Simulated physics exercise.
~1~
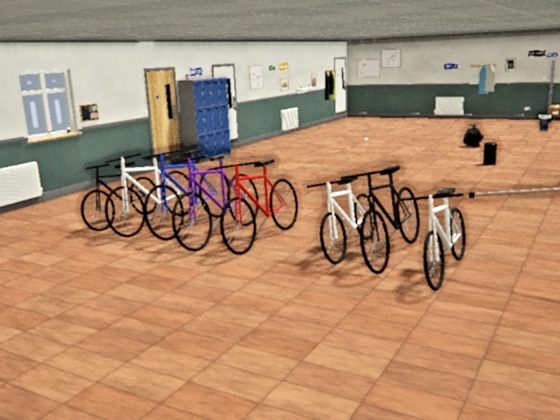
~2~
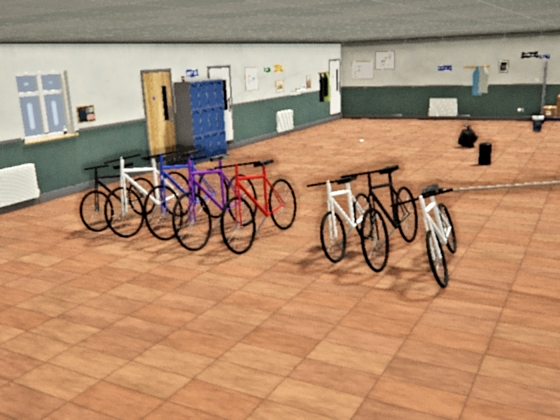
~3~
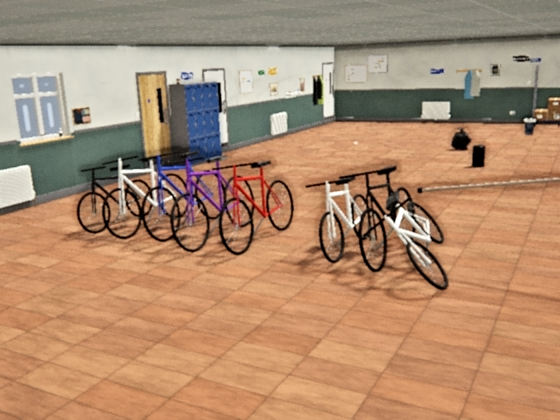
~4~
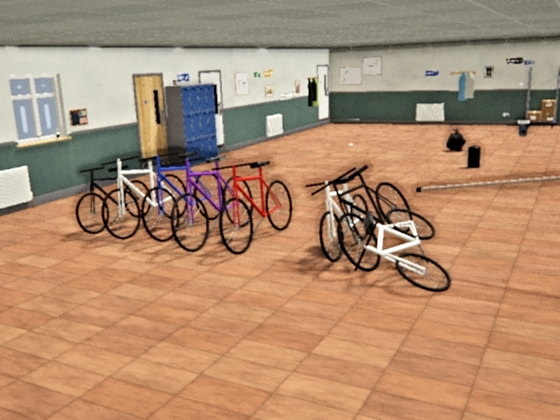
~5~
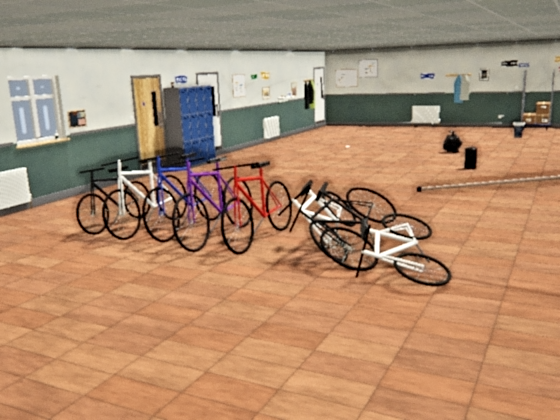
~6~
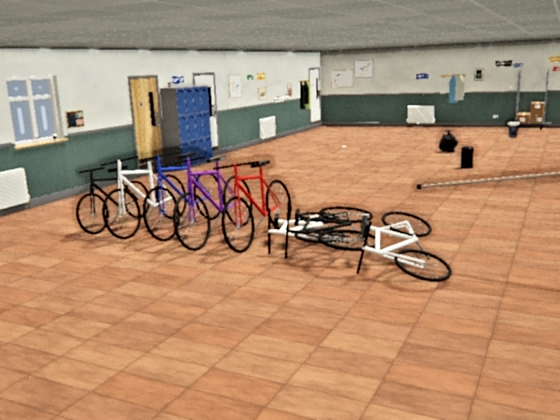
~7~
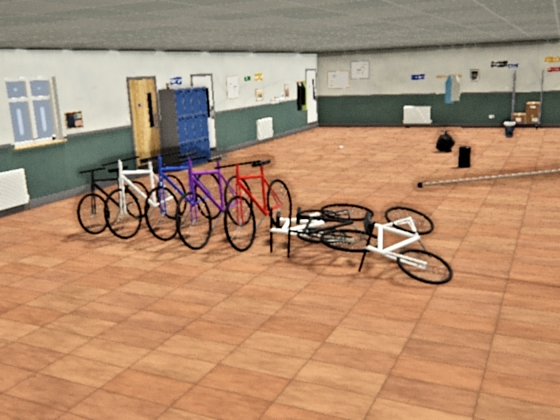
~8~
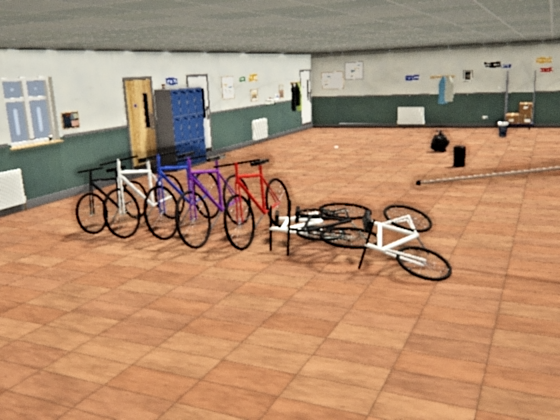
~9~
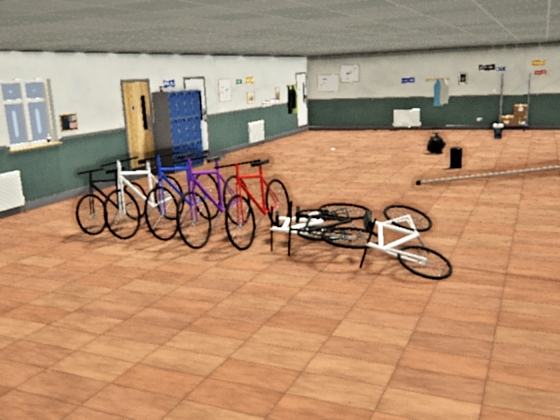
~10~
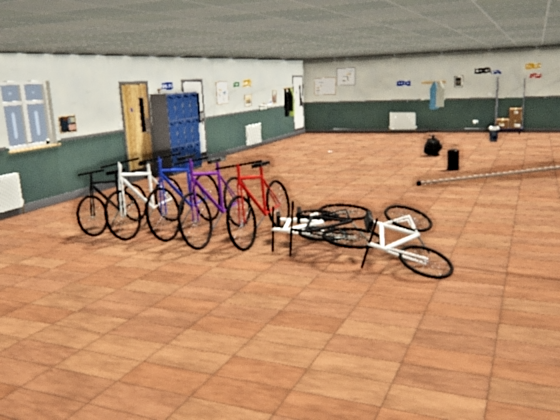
In a large room with a tiled floor, a white bicycle at the right end of a row tipped to the left into a black one and another white one, and all three toppled in a heap, while the red, purple and other bikes stayed standing.
